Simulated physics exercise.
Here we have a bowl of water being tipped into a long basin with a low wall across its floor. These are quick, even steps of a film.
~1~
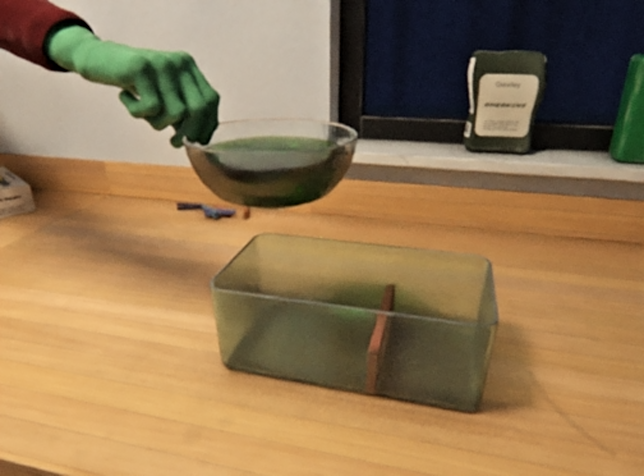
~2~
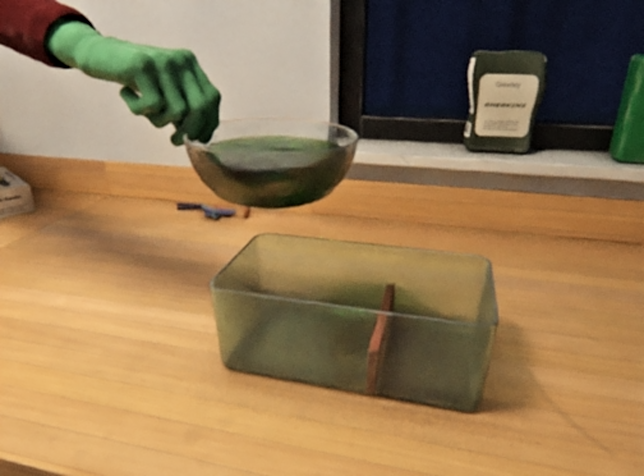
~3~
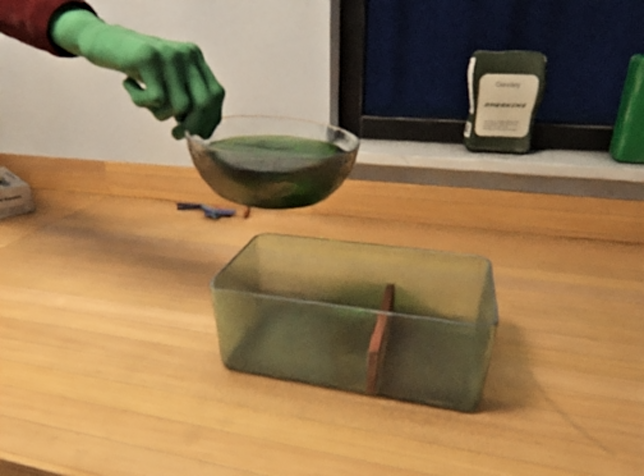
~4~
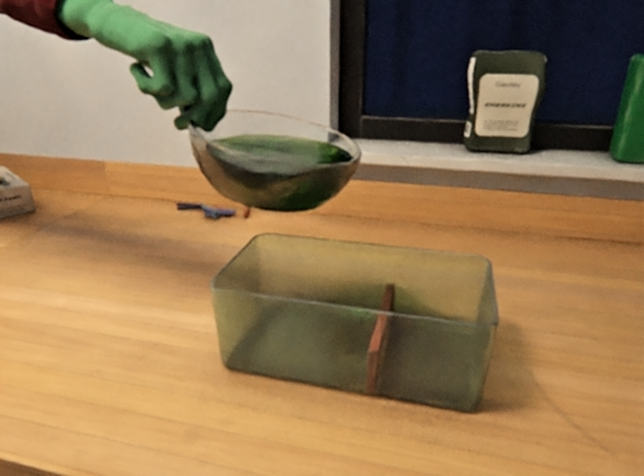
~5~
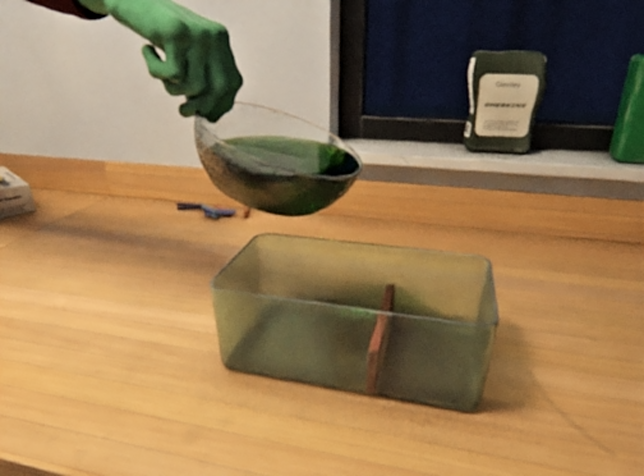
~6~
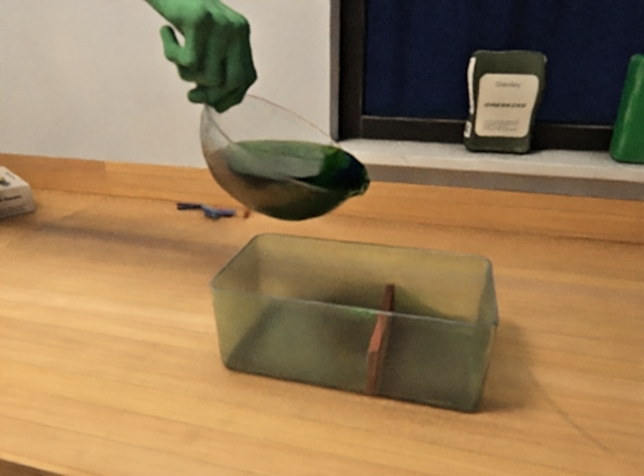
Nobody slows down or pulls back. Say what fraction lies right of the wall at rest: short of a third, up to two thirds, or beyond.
It comes to between a third and two thirds.
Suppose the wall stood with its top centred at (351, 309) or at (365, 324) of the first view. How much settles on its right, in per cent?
About 75 and 60 per cent.
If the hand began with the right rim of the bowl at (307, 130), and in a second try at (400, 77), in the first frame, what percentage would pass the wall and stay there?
Near 5 % and 75 %.
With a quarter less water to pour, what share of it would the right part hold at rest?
Roughly 40 in a hundred.
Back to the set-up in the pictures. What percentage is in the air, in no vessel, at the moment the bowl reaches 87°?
Close to 20 per cent.
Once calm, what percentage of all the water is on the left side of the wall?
Near 50 %.
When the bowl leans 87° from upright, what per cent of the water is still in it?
Near 15 %.
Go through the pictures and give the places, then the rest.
In the first frame, it leans 0°; its right rim is at (355, 140); the water meets the walls at (203, 147) and (350, 156); the long basin's rim runs from (235, 258) to (493, 289); the wall's top is at (383, 315).
In the second frame, it leans 1°; its right rim is at (355, 142); the water meets the walls at (204, 146) and (350, 157).
In the third frame, it leans 5°; its right rim is at (357, 148); the water meets the walls at (205, 143) and (352, 159).
In the fourth frame, it leans 12°; its right rim is at (359, 159); the water meets the walls at (209, 142) and (355, 162).
In the fifth frame, it leans 20°; its right rim is at (359, 172); the water meets the walls at (213, 143) and (361, 165).
In the sixth frame, it leans 30°; its right rim is at (358, 187); the water meets the walls at (219, 147) and (355, 174); 6 per cent is over the edge.
A moment on, the bowl is tipped on its side and 13 per cent is still to pour, 17 is left of the wall and 47 right of it.
Next, the bowl is tipped right over and 0 per cent is still to pour, 50 is left of the wall and 43 right of it.
Then the bowl is tipped right over and 0 per cent is still to pour, 52 is left of the wall and 45 right of it.
Later the bowl is tipped right over and 0 per cent is still to pour, 52 is left of the wall and 45 right of it.
At rest 52 per cent lies left of the wall, 45 right of it and 3 outside.
